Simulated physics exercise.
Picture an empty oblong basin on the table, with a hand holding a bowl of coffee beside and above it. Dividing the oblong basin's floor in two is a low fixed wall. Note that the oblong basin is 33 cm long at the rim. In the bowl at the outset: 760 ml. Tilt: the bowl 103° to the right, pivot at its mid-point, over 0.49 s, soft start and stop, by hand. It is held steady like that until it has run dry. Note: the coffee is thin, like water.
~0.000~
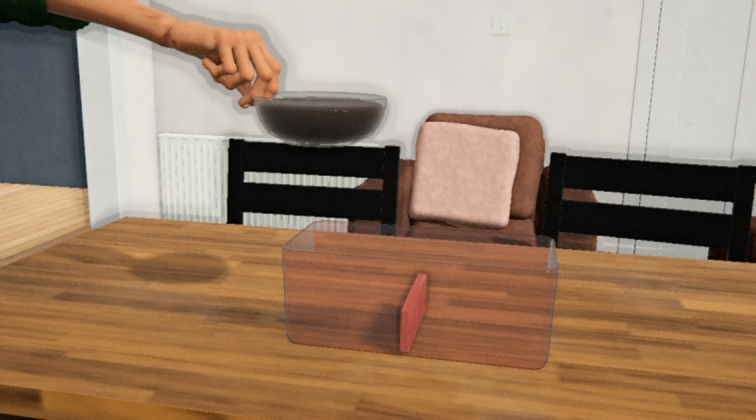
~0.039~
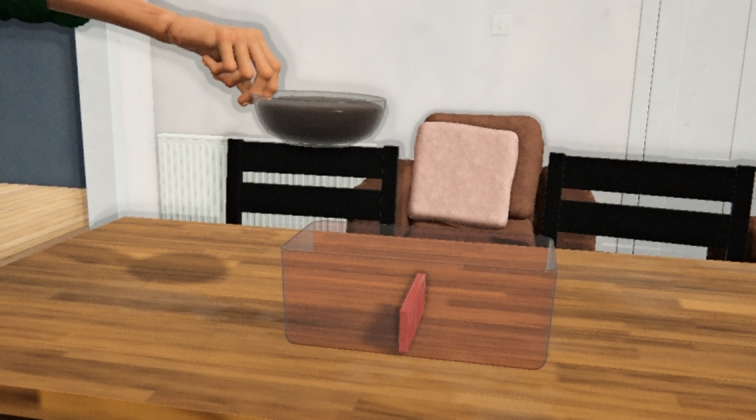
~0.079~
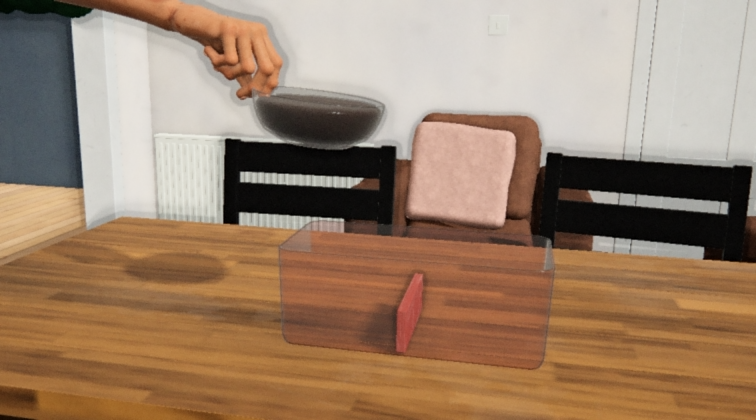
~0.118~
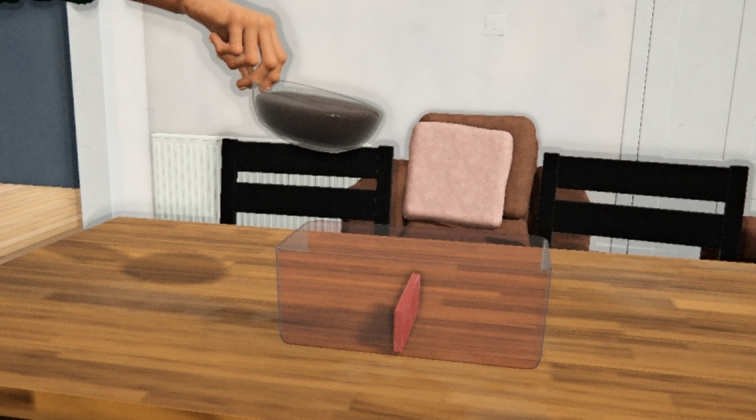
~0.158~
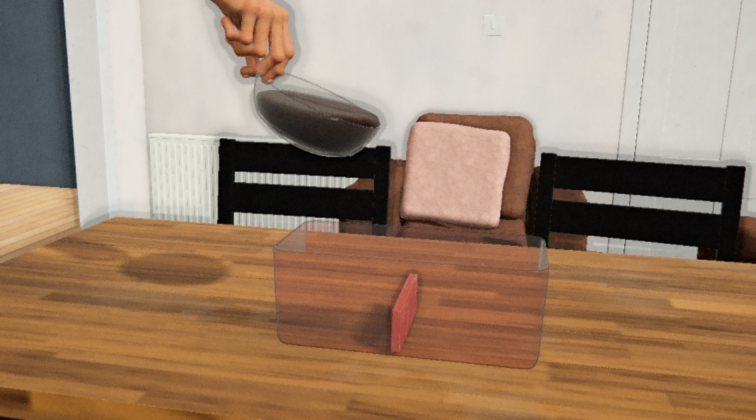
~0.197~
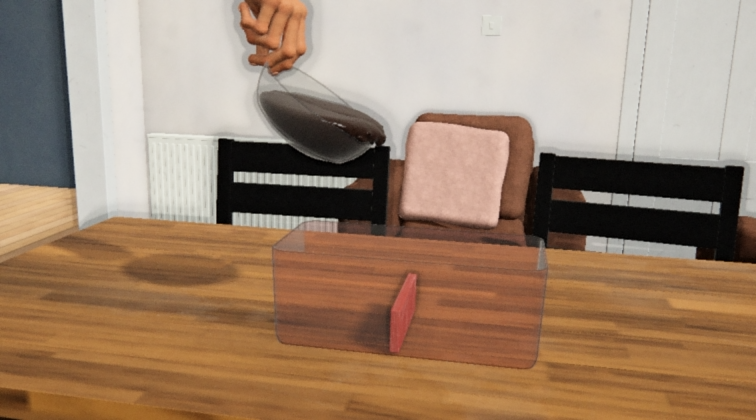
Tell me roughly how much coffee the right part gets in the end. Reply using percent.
It gets about 51 per cent.
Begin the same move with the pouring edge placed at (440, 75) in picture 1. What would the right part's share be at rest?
Result then: Approx. 75 %.
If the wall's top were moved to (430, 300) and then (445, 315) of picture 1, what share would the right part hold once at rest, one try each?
First 30, then 30 per cent.
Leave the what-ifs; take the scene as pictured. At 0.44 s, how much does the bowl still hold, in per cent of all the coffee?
Near 4 in a hundred.
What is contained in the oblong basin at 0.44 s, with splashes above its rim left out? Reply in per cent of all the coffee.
54 %, more or less.
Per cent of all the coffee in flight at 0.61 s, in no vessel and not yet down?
Around 7 percent of the liquid.
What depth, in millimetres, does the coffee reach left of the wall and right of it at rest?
Roughly 16 mm on the left side and 16 mm on the right side.
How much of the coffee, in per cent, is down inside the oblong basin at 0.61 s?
Roughly 92 per cent.
After 0.44 s the tilt is 100° and 4 per cent is still to pour, 17 is left of the wall and 37 right of it.
After 0.61 s the tilt is 103° and 0 per cent is still to pour, 42 is left of the wall and 51 right of it.
After 0.79 s the tilt is 103° and 0 per cent is still to pour, 44 is left of the wall and 49 right of it.
After 0.99 s the tilt is 103° and 0 per cent is still to pour, 45 is left of the wall and 51 right of it.
In the end 45 per cent lies left of the wall, 51 right of it and 4 outside.
